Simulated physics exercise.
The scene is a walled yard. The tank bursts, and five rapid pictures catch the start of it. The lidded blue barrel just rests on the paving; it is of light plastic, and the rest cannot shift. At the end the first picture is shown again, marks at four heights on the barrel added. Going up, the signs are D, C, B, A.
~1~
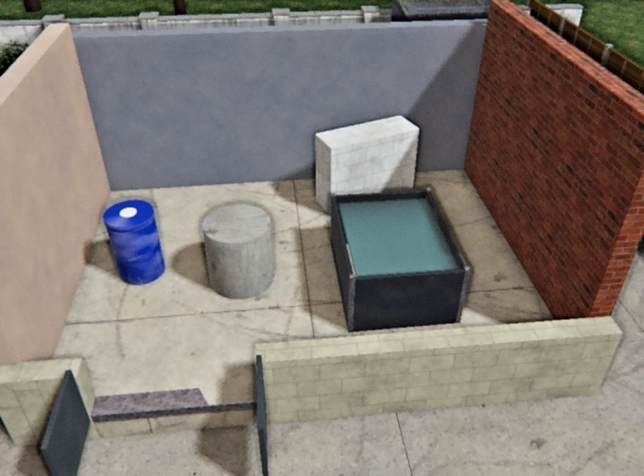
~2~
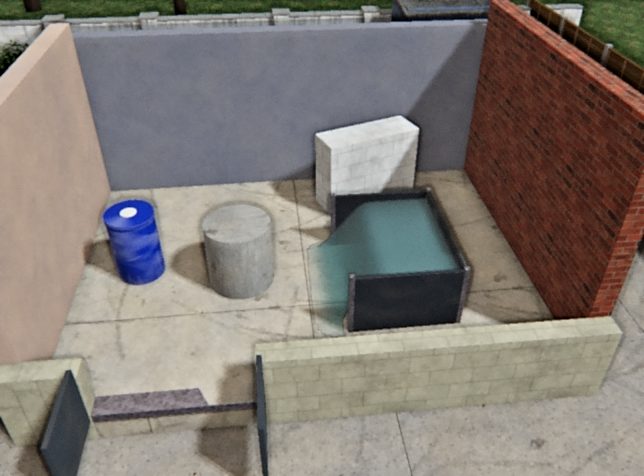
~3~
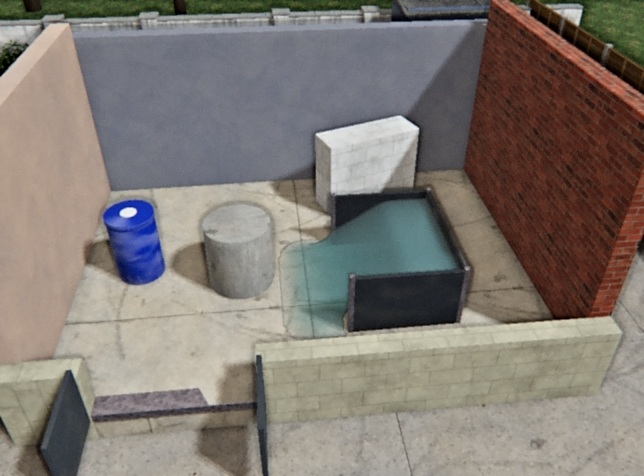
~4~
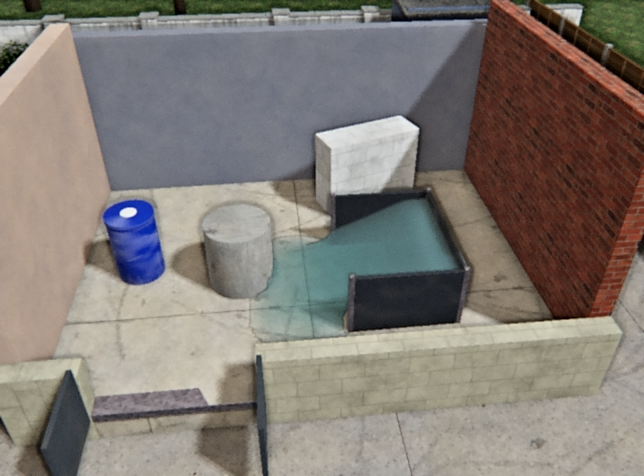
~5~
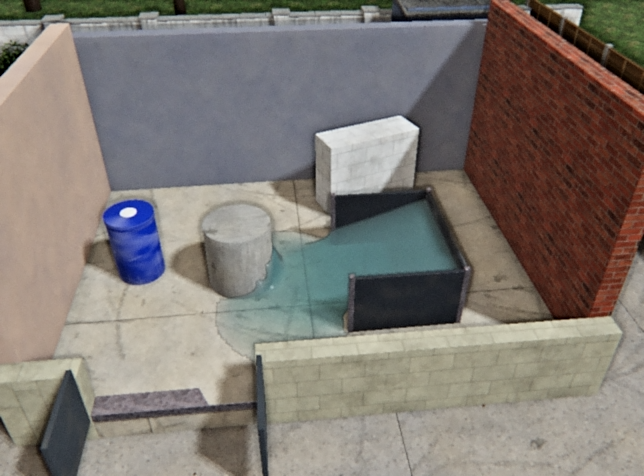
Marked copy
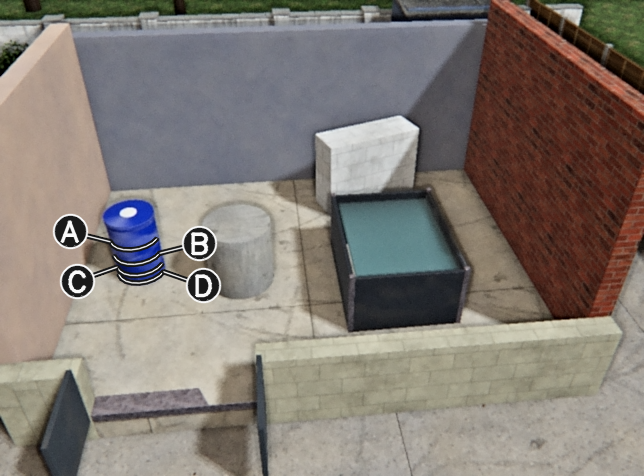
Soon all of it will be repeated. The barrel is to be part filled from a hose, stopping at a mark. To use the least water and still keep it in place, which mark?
Choose C.
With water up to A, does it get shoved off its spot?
No.
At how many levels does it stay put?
Three of them.
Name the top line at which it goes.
Here it is line D.
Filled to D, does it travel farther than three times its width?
No, it does not.
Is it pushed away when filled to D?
Yes.
On the marked copy, A at (131, 249); B at (134, 264); C at (137, 275); D at (139, 283); from the bottom up D, C, B, A.
With A, it does not move.
With B, it does not move.
With C, it does not move.
With D, it is pushed about twice its own width away.
